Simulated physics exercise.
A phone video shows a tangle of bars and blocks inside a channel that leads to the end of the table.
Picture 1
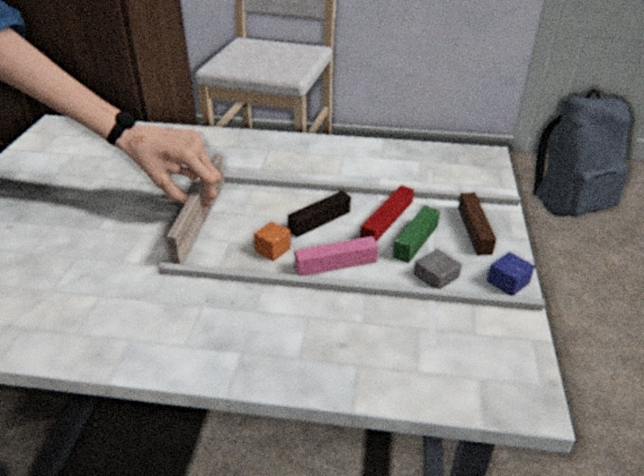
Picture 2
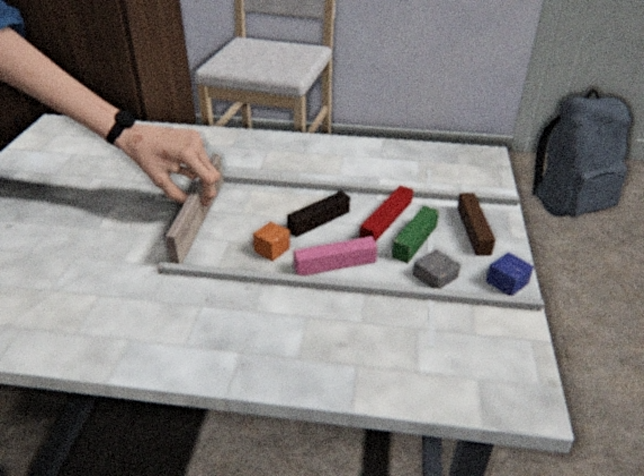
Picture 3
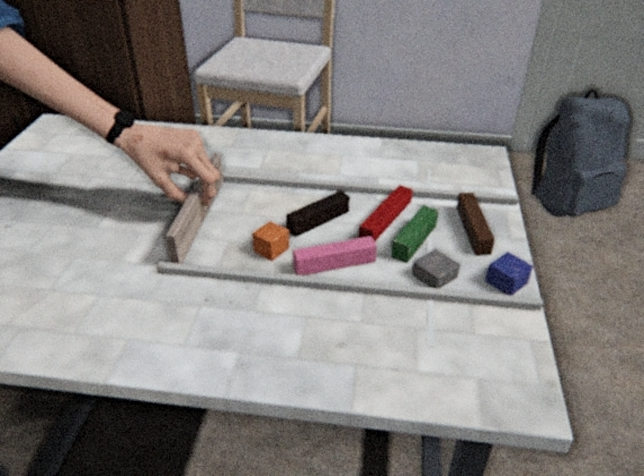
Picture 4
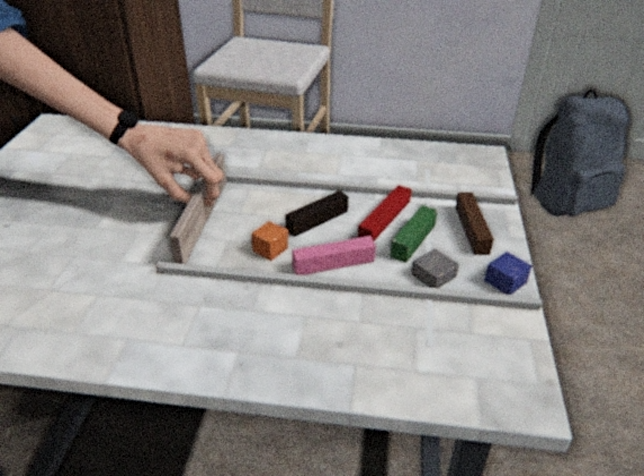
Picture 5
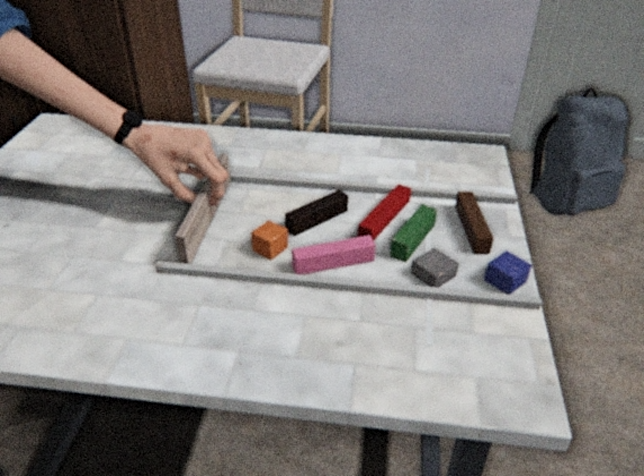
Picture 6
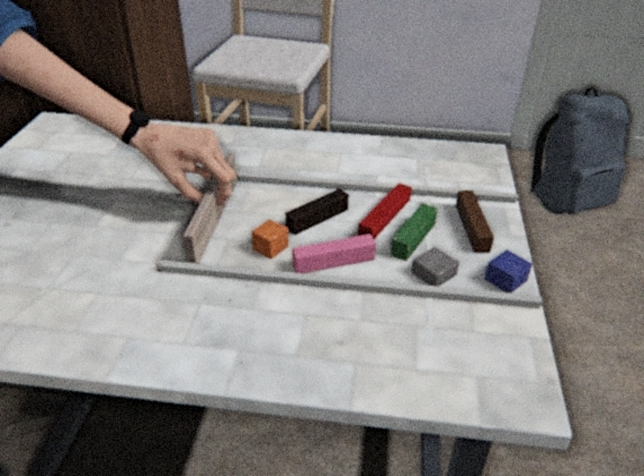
A hand holding a wooden board upright in a channel on a table, then sliding it slightly right toward scattered coloured blocks.
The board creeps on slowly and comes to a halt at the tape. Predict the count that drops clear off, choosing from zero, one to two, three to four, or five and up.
The count is zero.
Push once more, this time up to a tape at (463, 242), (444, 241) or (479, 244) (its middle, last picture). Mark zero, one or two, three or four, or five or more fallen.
Place one: 1 or 2; place two: None; place three: Either three or four.
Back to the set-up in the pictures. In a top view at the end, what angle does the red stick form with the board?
Near 0 degrees.
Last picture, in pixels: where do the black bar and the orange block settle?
In the last picture the black bar sits at (437, 219) while the orange block sits at (443, 249).
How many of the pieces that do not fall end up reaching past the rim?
The figure is 1.
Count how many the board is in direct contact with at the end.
That number would be 3.
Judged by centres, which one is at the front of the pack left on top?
Answer: The blue block.
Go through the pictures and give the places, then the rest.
In the first frame, blue block (511, 274); brown bar (476, 223); grey block (437, 269); board (199, 206); tape (431, 242).
In the second frame, brown bar (475, 223); black bar (319, 213).
In the third frame, grey block (436, 270); pink bar (335, 256).
In the fourth frame, blue block (508, 274); green bar (414, 233).
In the fifth frame, brown bar (473, 222); orange block (270, 240).
In the sixth frame, blue block (508, 272); brown bar (474, 220); grey block (435, 267); board (213, 205); tape (429, 239).
Soon after, none off yet; blue block at rest near (508, 272); brown bar at rest near (474, 220); grey block at rest near (435, 267).
After that, none off yet; blue block at rest near (508, 272); brown bar at rest near (474, 220); grey block at rest near (436, 268).
And then, none off yet; blue block at rest near (508, 272); brown bar moving near (478, 220); grey block displaced about its own width near (458, 273).
In the end, the number that fall off is zero.
